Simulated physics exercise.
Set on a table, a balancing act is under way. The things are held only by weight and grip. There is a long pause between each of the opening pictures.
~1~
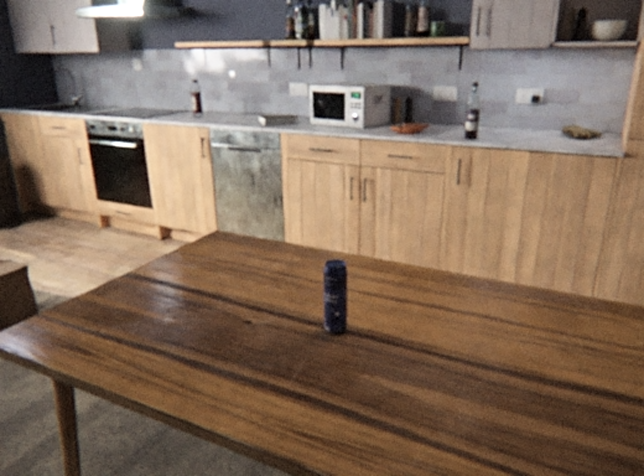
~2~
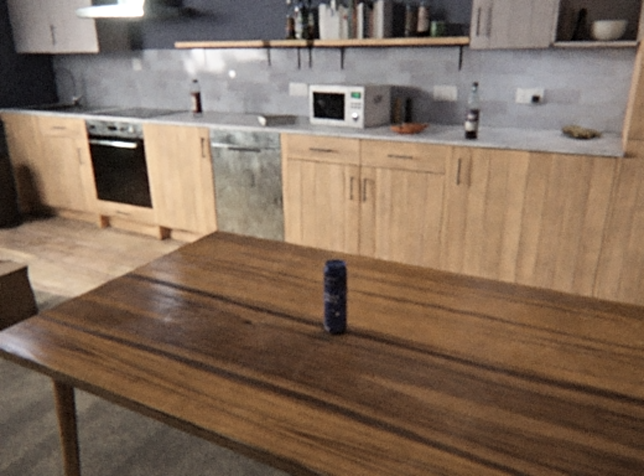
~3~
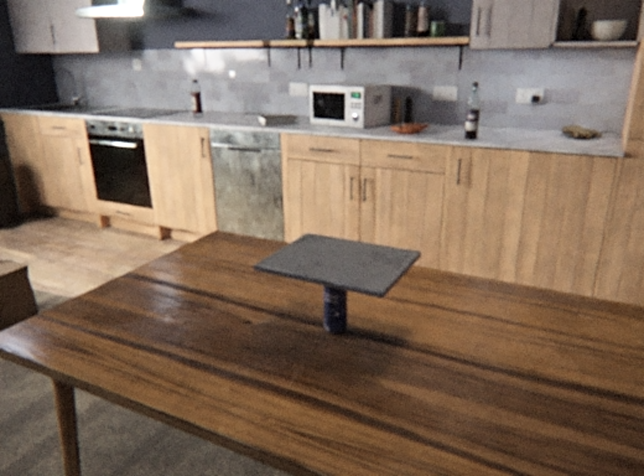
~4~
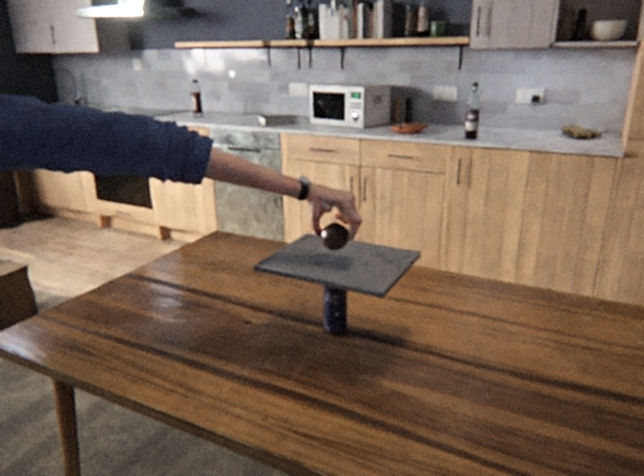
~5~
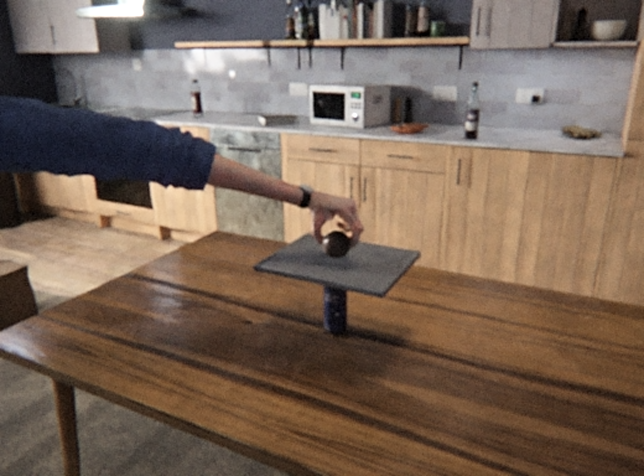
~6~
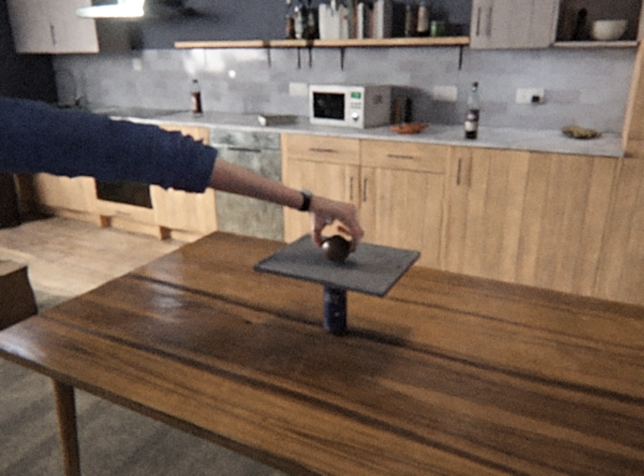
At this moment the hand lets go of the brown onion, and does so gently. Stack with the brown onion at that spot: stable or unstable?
I predict it will be stable.
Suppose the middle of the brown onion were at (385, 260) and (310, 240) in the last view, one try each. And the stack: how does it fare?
First try: It comes apart; second try: It keeps its balance.
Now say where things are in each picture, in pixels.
In the first frame, the last thing is not in view yet.
In the second frame, the last thing is not in view yet.
In the third frame, the last thing is not in view yet; grey lid (340, 261).
In the fourth frame, still above its spot; brown onion (335, 236); grey lid (340, 261).
In the fifth frame, still above its spot; brown onion (336, 244); grey lid (340, 261).
In the sixth frame, in place under the hand; brown onion (336, 248); grey lid (340, 261).
Then, 0.60 s on from there, no change.
Then, 1.30 s on from there, brown onion resting near (337, 249).
In the end, all 3 unmoved. At the end, from the last picture's camera, brown onion near (337, 249). The stack holds.
